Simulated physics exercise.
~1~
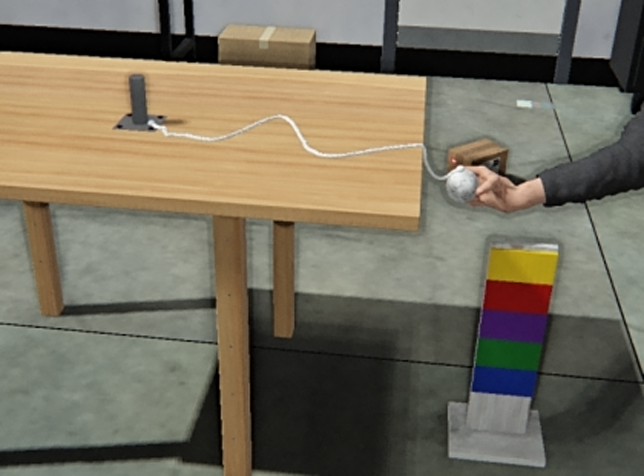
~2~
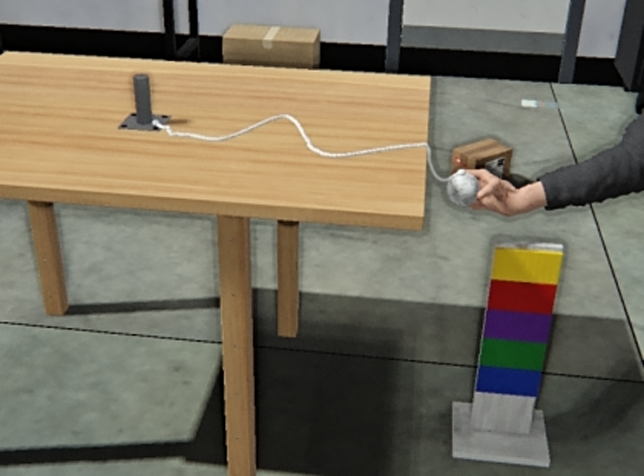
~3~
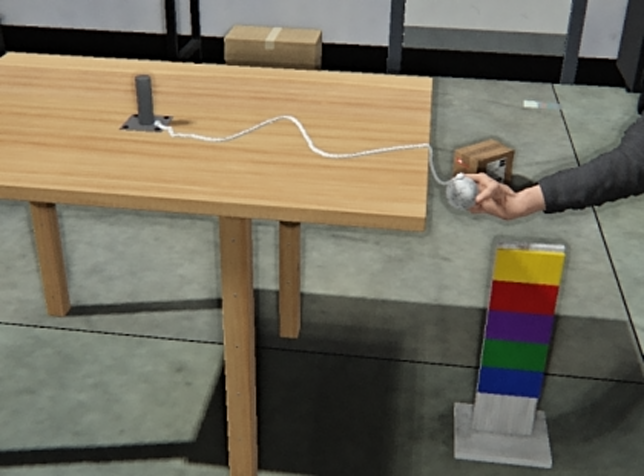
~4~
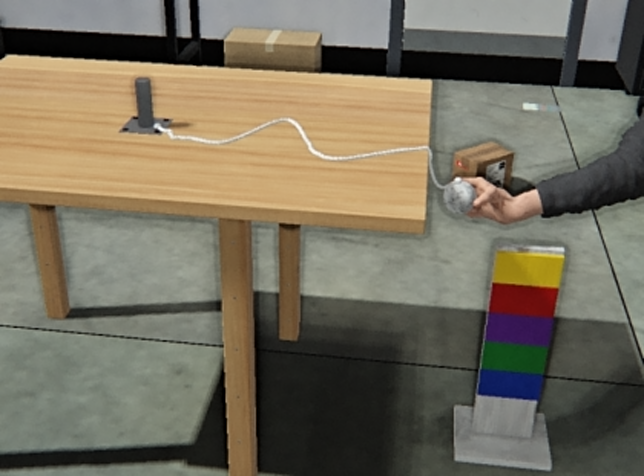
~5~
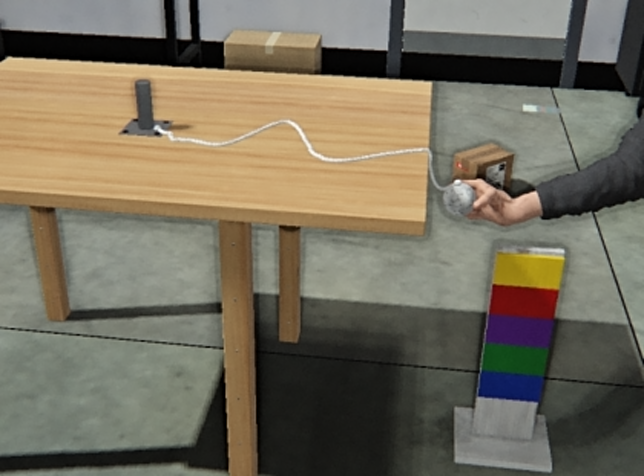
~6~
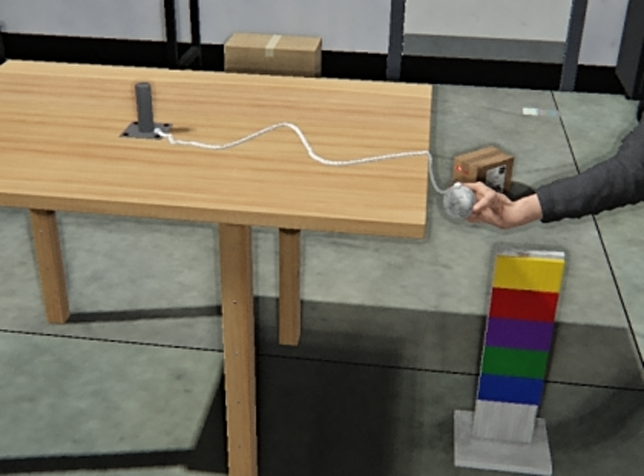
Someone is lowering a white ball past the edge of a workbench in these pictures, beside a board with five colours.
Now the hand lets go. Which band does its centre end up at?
Purple.
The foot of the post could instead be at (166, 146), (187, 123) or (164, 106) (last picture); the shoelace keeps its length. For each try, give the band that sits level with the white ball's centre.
Readings, in order: Green - green - purple.
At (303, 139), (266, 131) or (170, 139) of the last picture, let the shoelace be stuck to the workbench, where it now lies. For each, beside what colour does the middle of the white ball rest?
Taking the three tries in turn, you'd get yellow, red and purple.
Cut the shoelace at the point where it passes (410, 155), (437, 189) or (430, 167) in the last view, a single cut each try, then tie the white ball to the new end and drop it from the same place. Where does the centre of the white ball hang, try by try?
Going through them in turn gives (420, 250), (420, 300) and finally (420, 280).
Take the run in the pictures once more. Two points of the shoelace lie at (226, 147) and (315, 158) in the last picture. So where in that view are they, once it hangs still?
They finish at (251, 139) and (429, 160) respectively.
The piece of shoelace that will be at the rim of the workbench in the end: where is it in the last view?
Location: About (315, 158).
Early on, ball near (435, 317); level with purple.
Midway, ball near (393, 329); level with purple.
Near the end, ball near (427, 335); level with purple.
Finally, ball near (418, 336); level with purple. Its middle rests at the purple band.
